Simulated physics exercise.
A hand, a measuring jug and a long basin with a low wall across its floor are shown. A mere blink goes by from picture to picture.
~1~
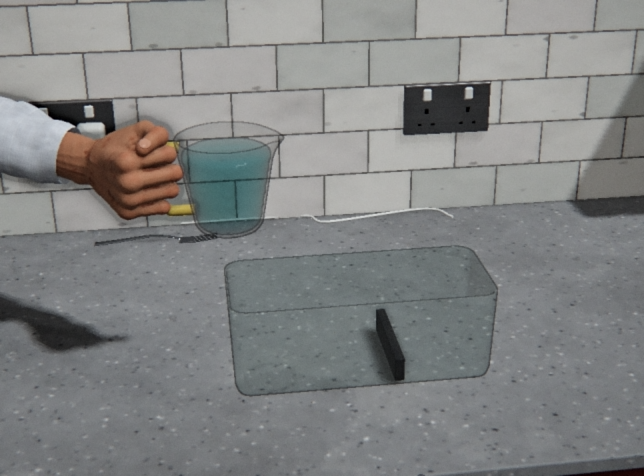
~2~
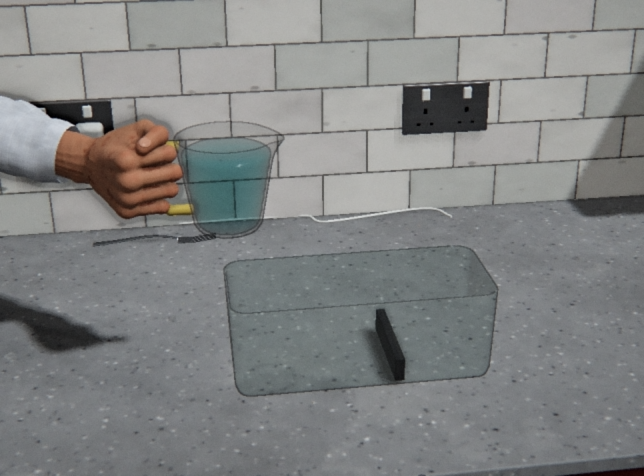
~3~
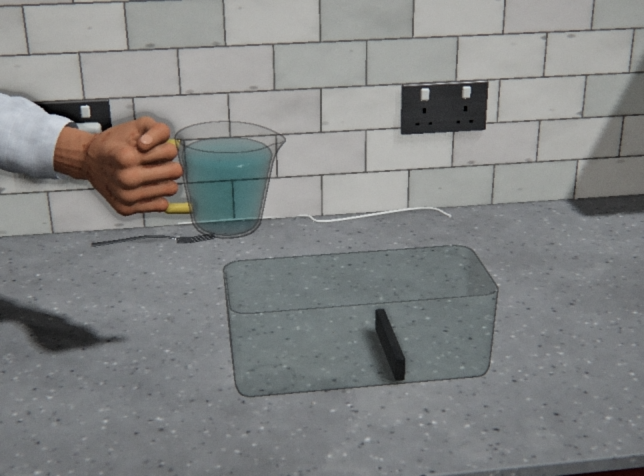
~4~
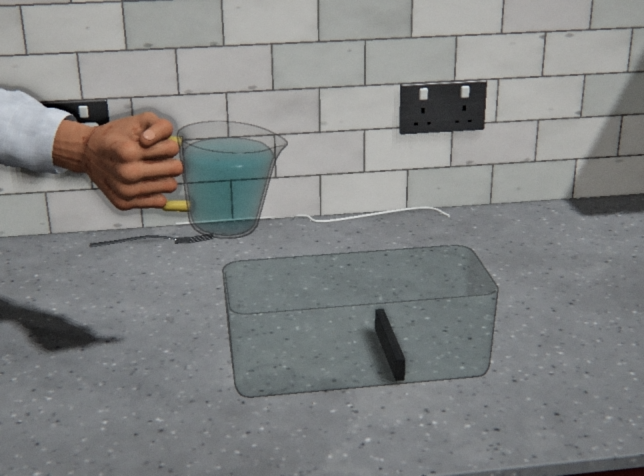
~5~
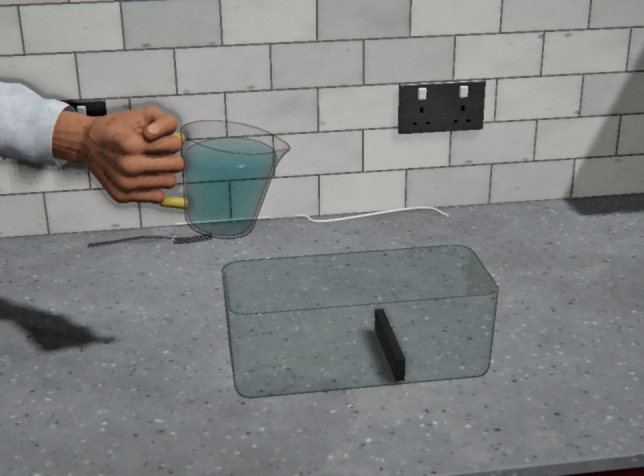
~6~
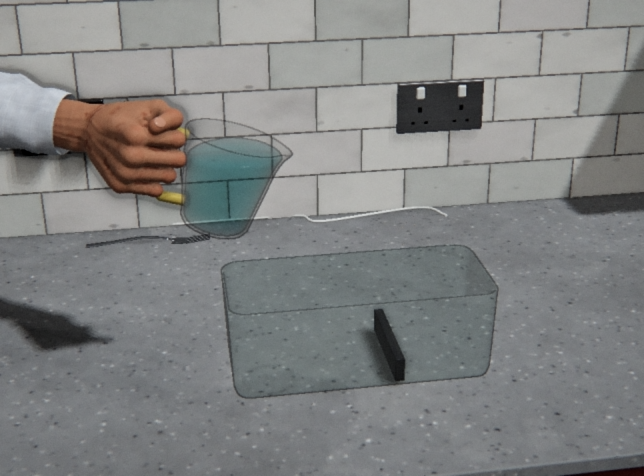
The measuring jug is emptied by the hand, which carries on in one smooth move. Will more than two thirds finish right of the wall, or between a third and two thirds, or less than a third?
Right of the wall there will be less than a third.
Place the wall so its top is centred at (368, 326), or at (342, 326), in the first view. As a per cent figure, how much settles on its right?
The first position gives around 5 percent, the second around 50 percent.
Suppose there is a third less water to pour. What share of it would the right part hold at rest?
Estimated share: Close to 10 per cent.
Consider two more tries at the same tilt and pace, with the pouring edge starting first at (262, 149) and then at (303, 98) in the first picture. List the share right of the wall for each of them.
About 15 % the first time, about 15 % the second.
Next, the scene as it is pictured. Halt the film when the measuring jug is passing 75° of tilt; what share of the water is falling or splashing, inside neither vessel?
Some 25 per cent.
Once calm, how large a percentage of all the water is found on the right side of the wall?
Close to 10 in a hundred.
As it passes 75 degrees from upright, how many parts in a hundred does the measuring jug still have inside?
I'd put it near 65 %.
A moment on, the measuring jug is tipped on its side and 64 per cent is still to pour, 12 is left of the wall and 0 right of it.
Next, the measuring jug is tipped right over and 11 per cent is still to pour, 71 is left of the wall and 3 right of it.
Then the measuring jug is tipped right over and 0 per cent is still to pour, 87 is left of the wall and 10 right of it.
Later the measuring jug is tipped right over and 0 per cent is still to pour, 87 is left of the wall and 11 right of it.
In the end 87 per cent lies left of the wall, 11 right of it and 3 outside.
